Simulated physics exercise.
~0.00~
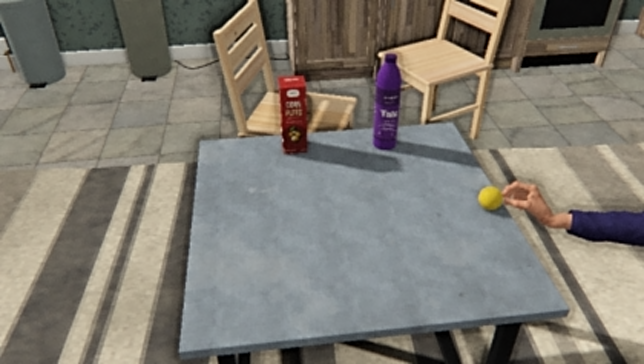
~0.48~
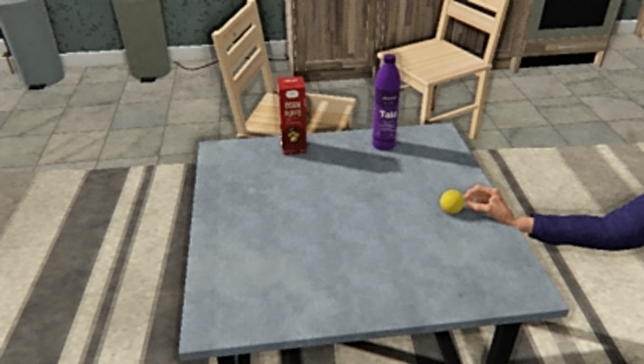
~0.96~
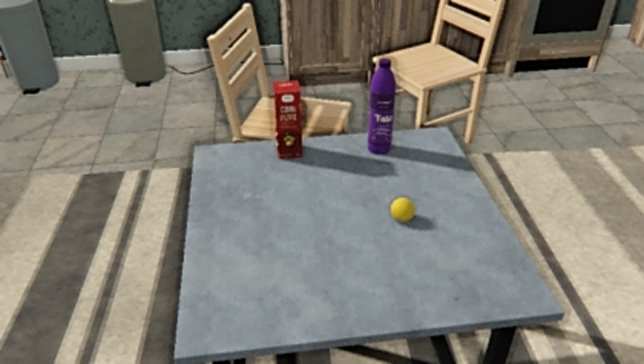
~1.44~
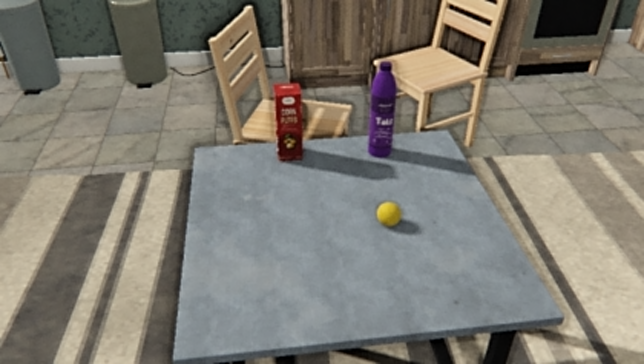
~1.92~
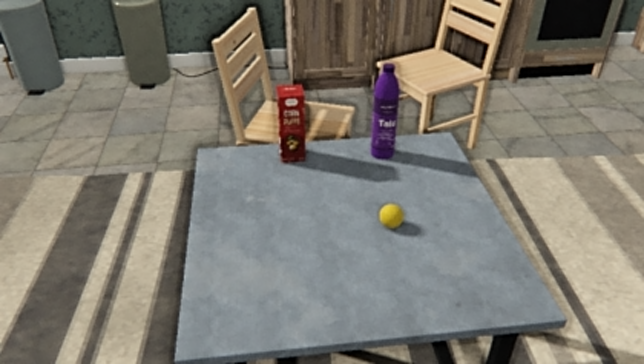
A hand reached in from the right and pushed a yellow lemon leftward over a gray table, then let go and drew away. The lemon rolled a bit farther and stopped on the tabletop, while the purple bottle and red carton stayed put.
